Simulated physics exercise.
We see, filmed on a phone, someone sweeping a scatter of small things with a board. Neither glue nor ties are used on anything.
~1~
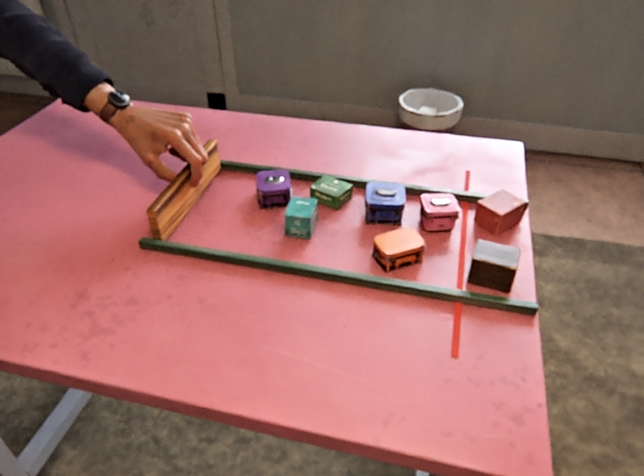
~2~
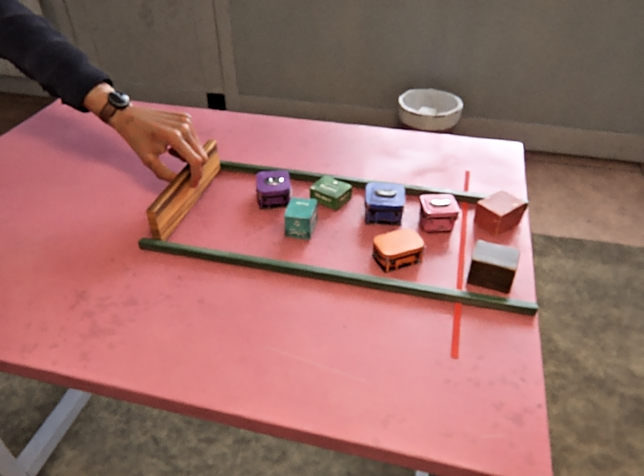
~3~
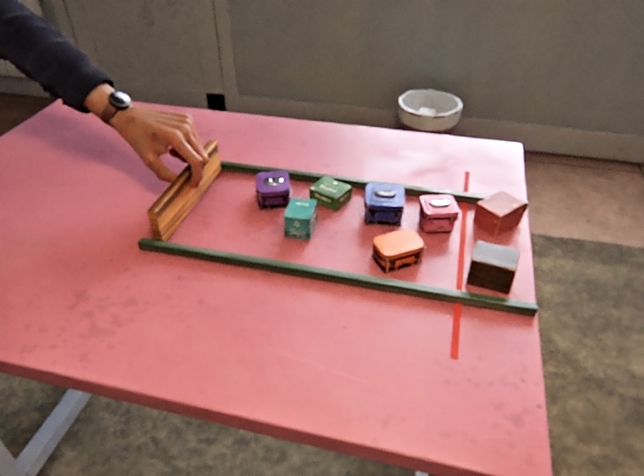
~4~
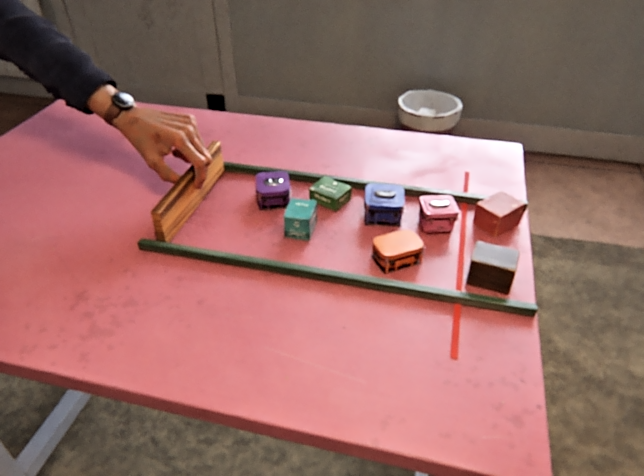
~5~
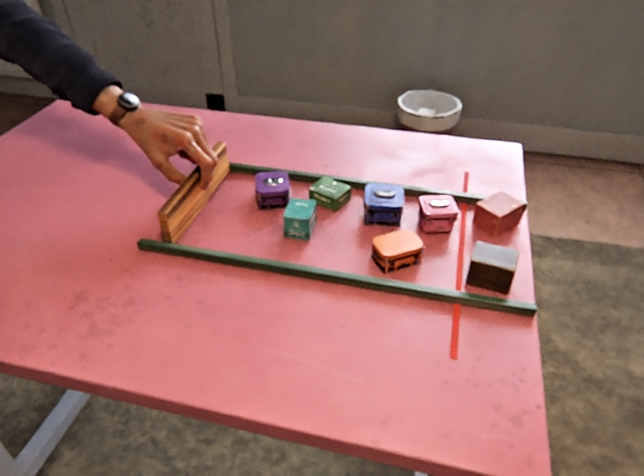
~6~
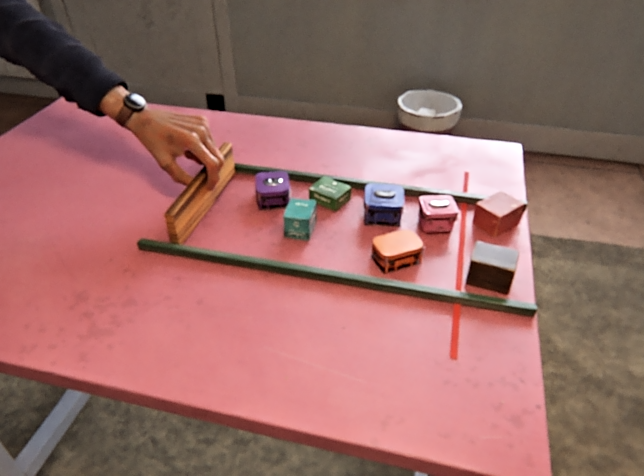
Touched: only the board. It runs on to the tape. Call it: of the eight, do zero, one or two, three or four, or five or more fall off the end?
One or two fall off.
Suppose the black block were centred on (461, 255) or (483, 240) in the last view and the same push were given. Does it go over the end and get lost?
At the first spot it remains in place, and at the second it remains in place.
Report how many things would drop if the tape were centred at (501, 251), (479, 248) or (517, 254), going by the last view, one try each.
In order, 5, 4 and 7.
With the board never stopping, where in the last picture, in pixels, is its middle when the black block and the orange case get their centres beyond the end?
Roughly (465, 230); roughly (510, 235).
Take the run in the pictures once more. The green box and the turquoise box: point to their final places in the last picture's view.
The green box settles near (516, 212); as for the turquoise box, near (477, 243).
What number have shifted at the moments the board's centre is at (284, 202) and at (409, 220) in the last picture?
First 2 and then 7.
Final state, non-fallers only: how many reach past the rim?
The total here is 3.
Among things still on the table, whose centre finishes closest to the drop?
Black block.
A little later, none off yet; red block at rest near (498, 213); black block at rest near (492, 267); pink case at rest near (437, 214).
Next, none off yet; red block moving near (508, 215); black block at rest near (492, 267); pink case shifted well along near (487, 235).
When it is over, the number that fall off is one or two; down, red block.
